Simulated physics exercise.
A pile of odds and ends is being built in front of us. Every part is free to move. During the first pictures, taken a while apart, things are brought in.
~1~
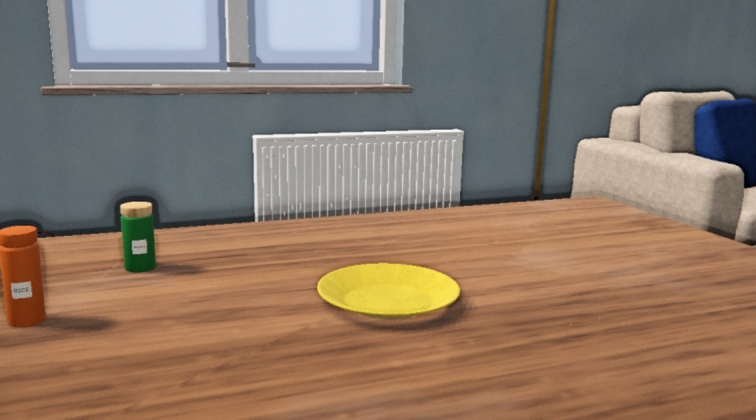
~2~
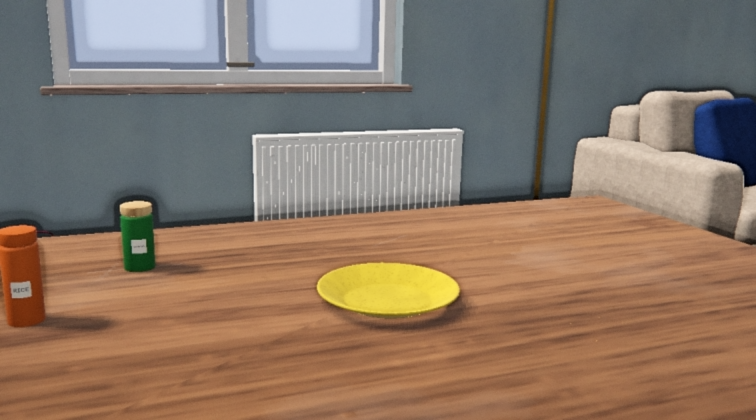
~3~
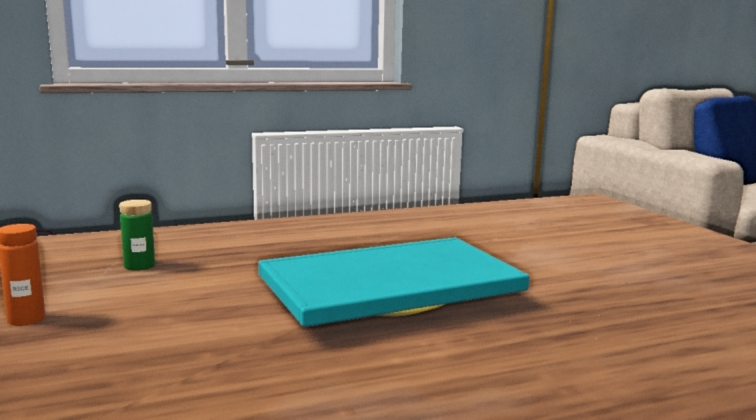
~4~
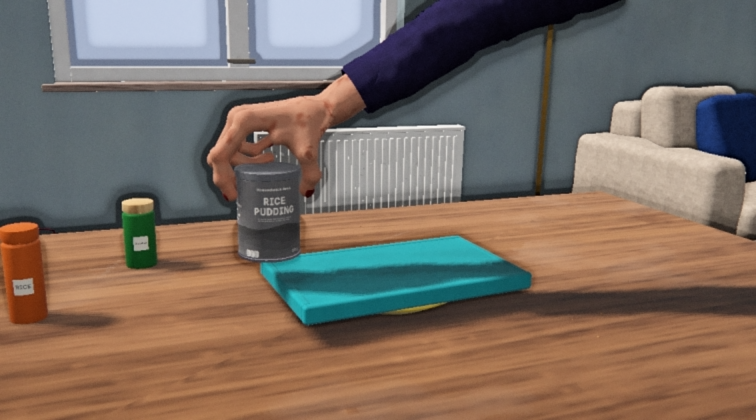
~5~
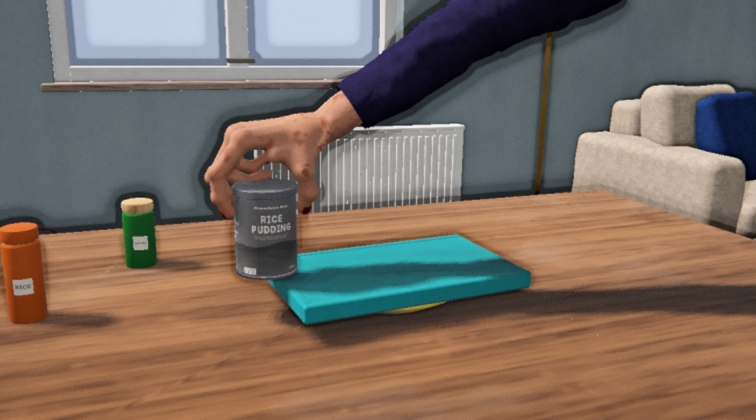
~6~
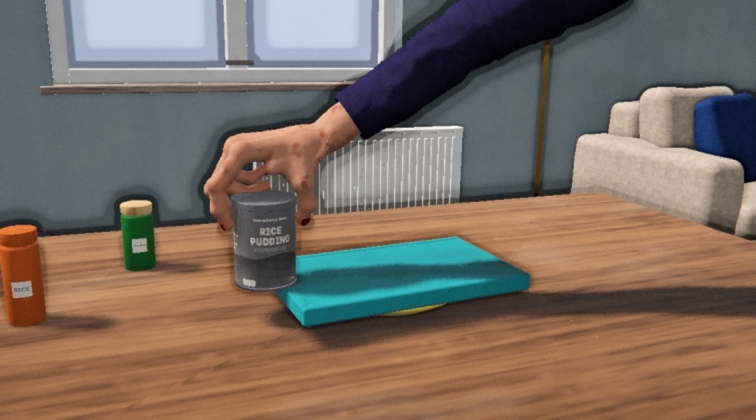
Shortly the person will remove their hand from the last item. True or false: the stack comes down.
True.
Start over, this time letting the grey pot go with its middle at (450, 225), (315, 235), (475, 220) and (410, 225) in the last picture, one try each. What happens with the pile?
In the first case the pile remains standing, in the second it remains standing, in the third it remains standing and in the fourth it remains standing.
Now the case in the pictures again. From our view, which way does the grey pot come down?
Toward the left-hand side.
Then, 0.40 s past the last view, grey pot now fallen.
Then, 1.40 s past the last view, nothing new.
Finally, fallen, grey pot; the other 4 still in place. Final places as the last picture's camera would see them, grey pot near (186, 299). The pile comes apart.
